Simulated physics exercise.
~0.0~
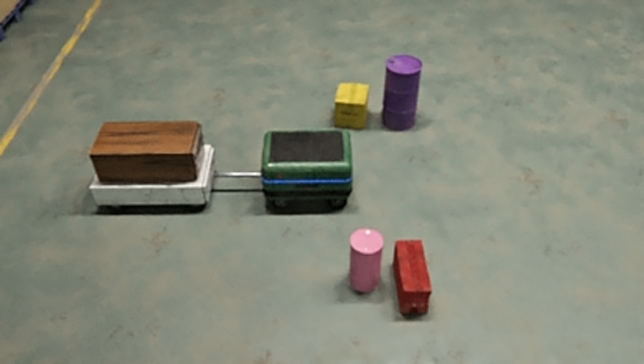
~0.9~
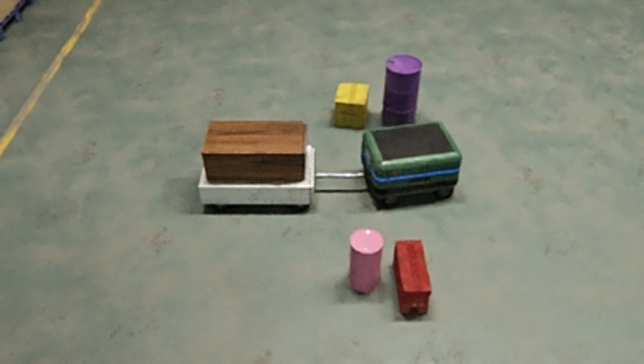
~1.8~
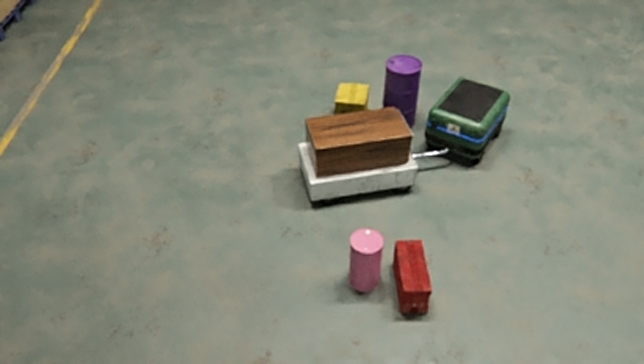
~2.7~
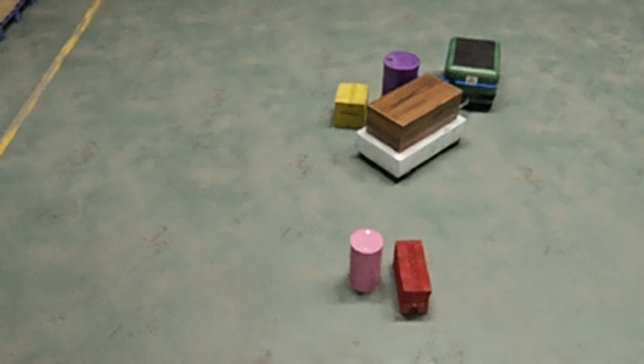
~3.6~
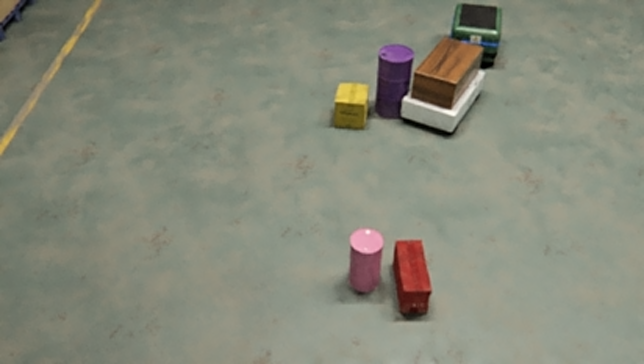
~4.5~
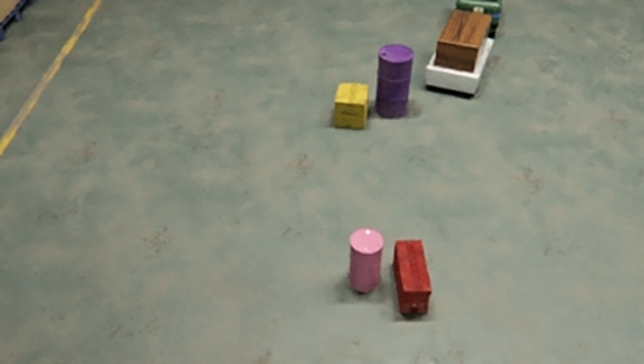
A worn grey-green warehouse floor, with a yellow line at the upper left, is seen from a fixed, raised viewpoint. A green tug with a dark top and blue stripe pulls a white cart carrying a brown wooden box from the left. A yellow box and an upright purple drum stand beyond its path, with a pink canister and red box nearer. The tug drives right between them, then curves away past the drum. As the cart follows closely, the drum shifts slightly left but stays upright. The tug and cart end at the upper right, the other items unmoved.
